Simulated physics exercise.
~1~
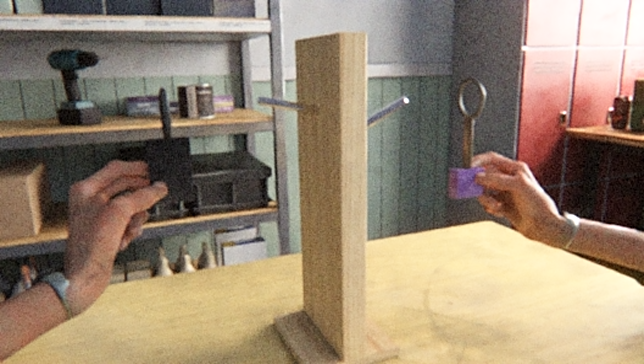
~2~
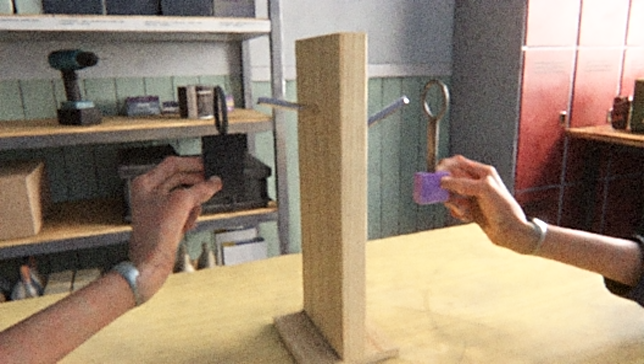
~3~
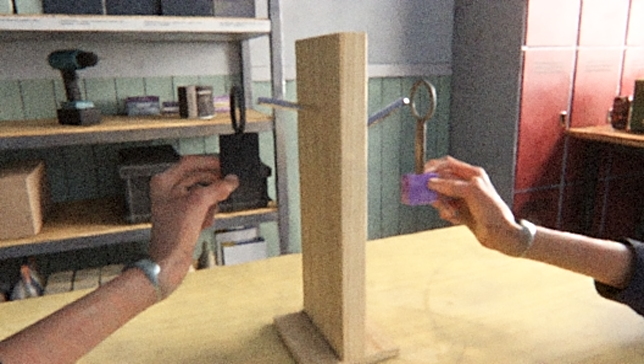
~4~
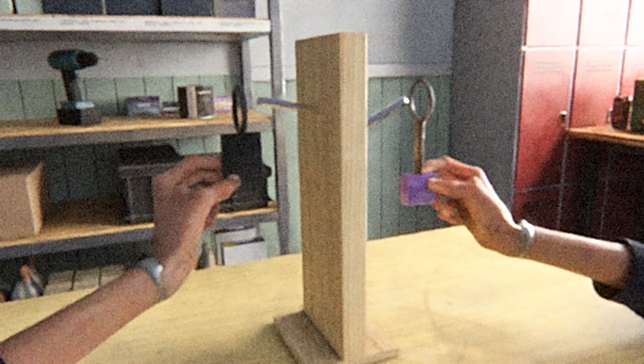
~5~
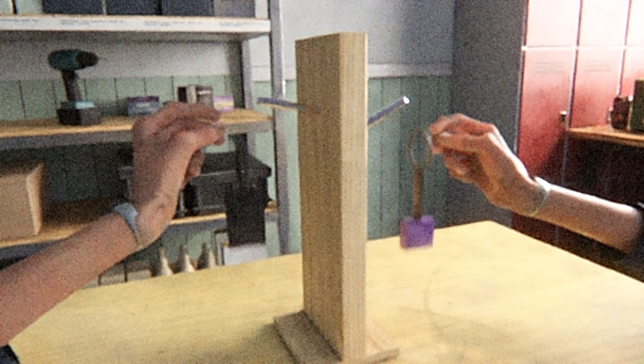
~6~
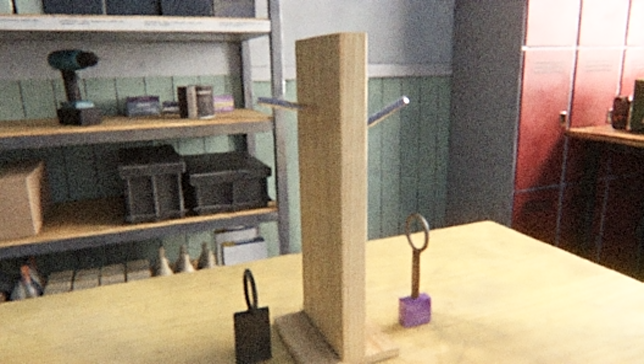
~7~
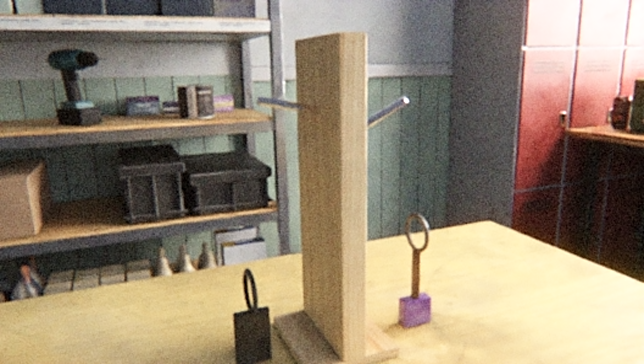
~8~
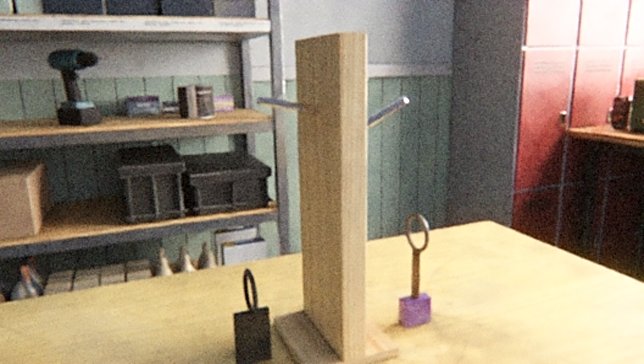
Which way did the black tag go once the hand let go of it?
The black tag went down, dropping to the table to the left of the wooden stand.
Two hands brought a black tag and a purple brush, each with a ring on top, in toward the pegs on a wooden stand and let go. Both dropped and ended up standing on the table on either side of the stand.
